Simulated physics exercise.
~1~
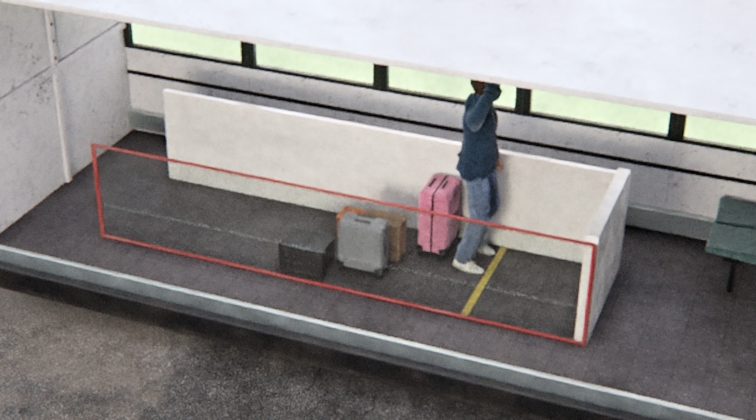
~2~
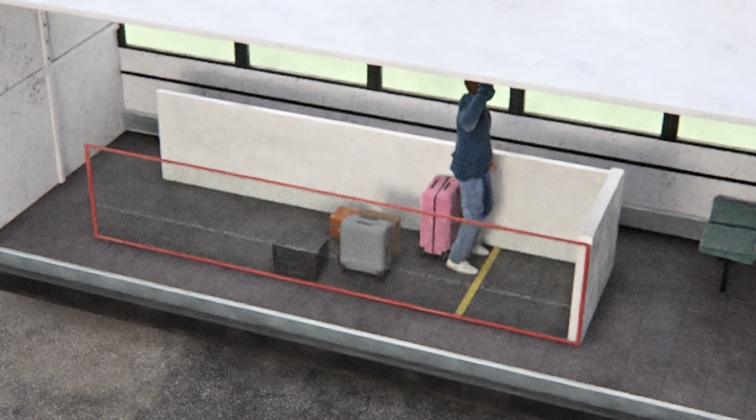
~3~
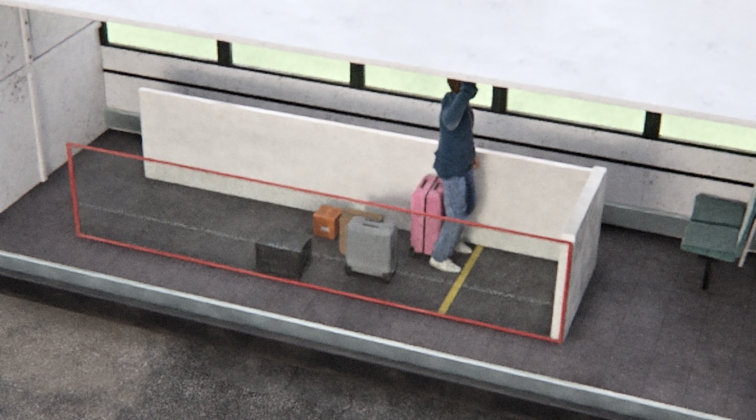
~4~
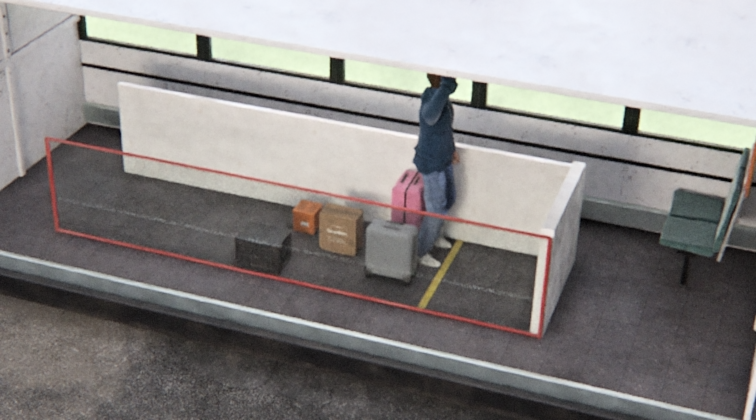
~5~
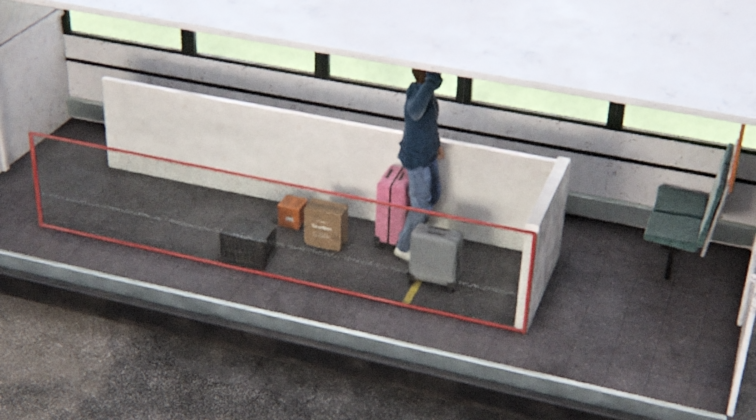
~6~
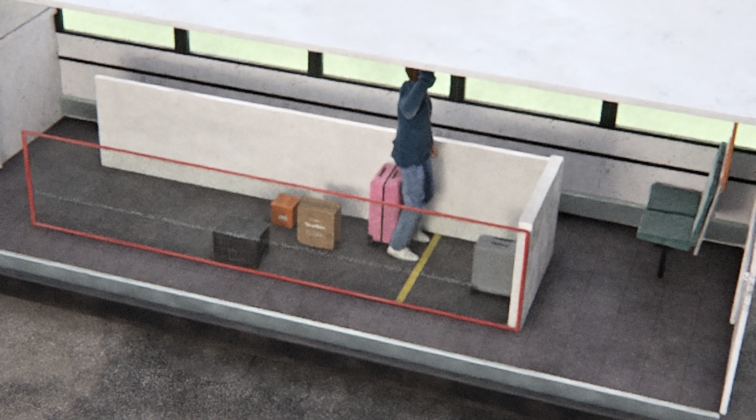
A person in a dark jacket stood still beside a pink suitcase while a small grey wheeled case rolled right, away from an orange tub, brown carton and black crate, crossed the yellow line and ended upright near the right end wall.
